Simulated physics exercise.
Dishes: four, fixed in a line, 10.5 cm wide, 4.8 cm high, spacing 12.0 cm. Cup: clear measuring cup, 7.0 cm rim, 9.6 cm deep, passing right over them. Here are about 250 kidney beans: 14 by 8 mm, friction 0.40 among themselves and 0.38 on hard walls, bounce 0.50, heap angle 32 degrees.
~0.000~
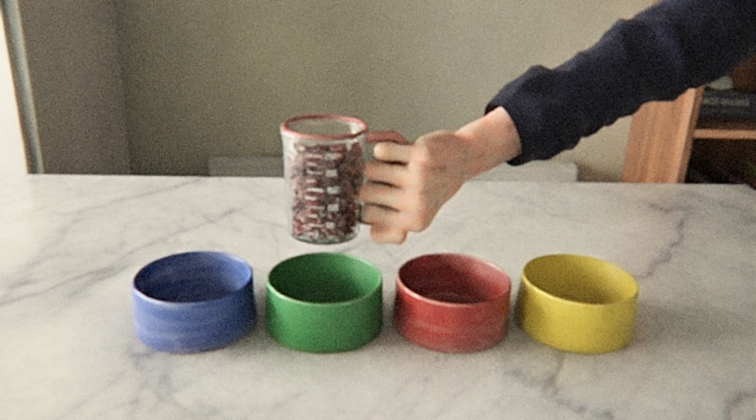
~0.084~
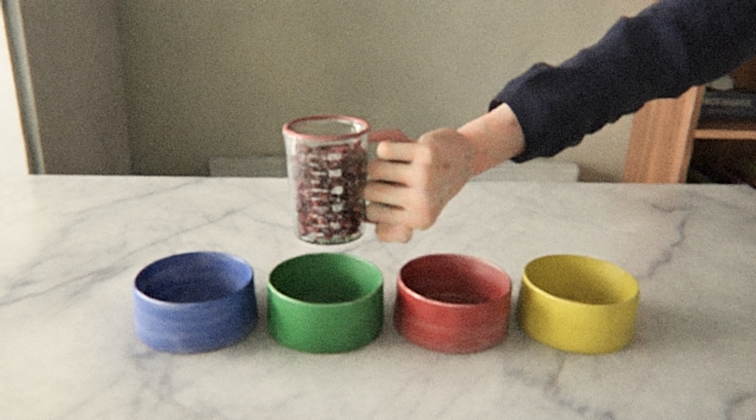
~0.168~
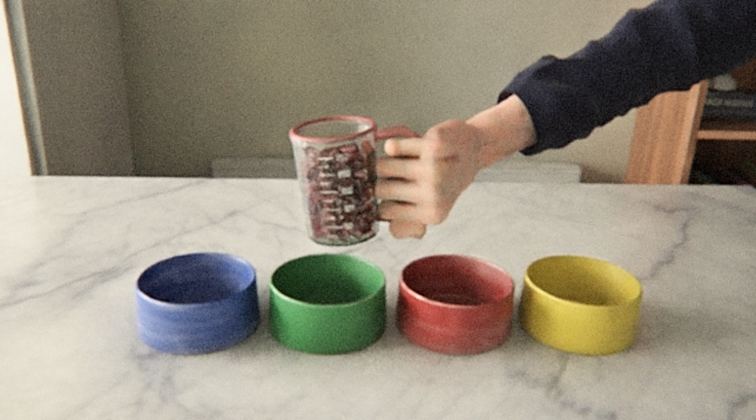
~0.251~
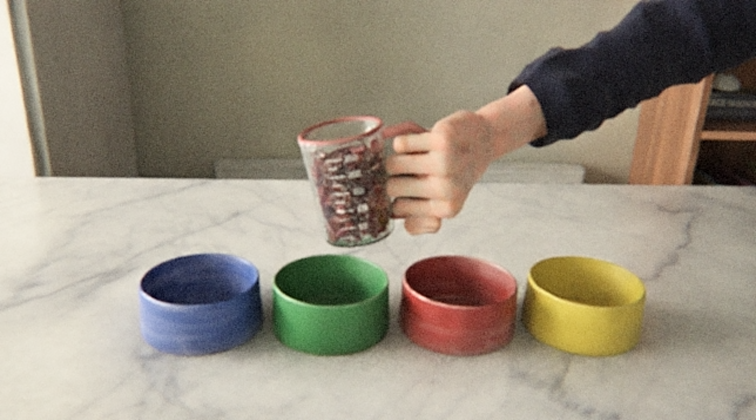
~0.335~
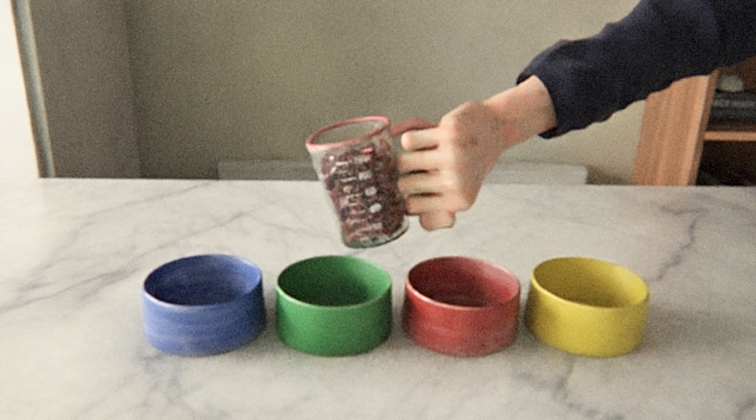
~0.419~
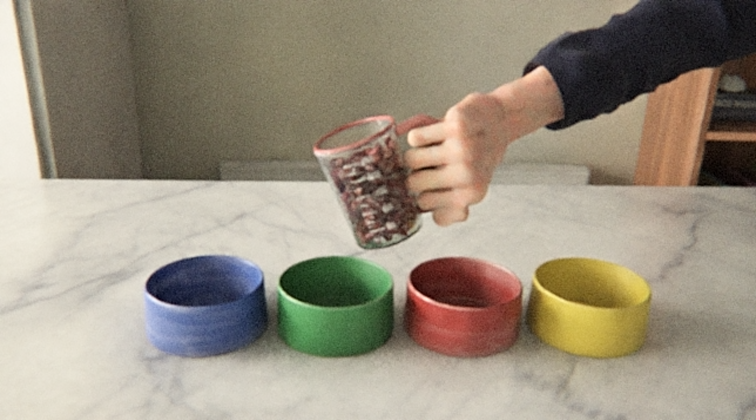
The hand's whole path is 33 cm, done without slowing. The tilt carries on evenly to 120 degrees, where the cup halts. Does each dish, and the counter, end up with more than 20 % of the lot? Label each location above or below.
Labels - red: Above, blue: Below, green: Below, yellow: Below, counter: Below.
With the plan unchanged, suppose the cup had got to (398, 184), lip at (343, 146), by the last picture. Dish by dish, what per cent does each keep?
Red: 0 / blue: 0 / green: 0 / yellow: 100.
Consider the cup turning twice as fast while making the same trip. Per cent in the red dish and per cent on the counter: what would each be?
That gives red 10 with 30 for the counter.
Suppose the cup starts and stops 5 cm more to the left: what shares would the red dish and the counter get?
Red 70; counter 20.
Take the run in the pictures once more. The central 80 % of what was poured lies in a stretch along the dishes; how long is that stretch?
Some 6 centimetres.
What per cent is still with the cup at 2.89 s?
It comes to about 0 percent.
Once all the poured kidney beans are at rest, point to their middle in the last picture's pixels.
Centre at rest, approx.: (470, 305) px.
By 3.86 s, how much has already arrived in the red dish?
About 100 per cent by then.
Then, at 1.90 s, tilt 104 degrees; cup holds 85 %, red 10 %.
After 2.89 s, tilt 120 degrees; cup holds 0 %, red 100 %.
After 3.86 s, tilt 120 degrees; cup holds 0 %, red 100 %.
By 4.2 s all is still; red 100 %, blue 0 %, green 0 %, yellow 0 %, counter 0 %.
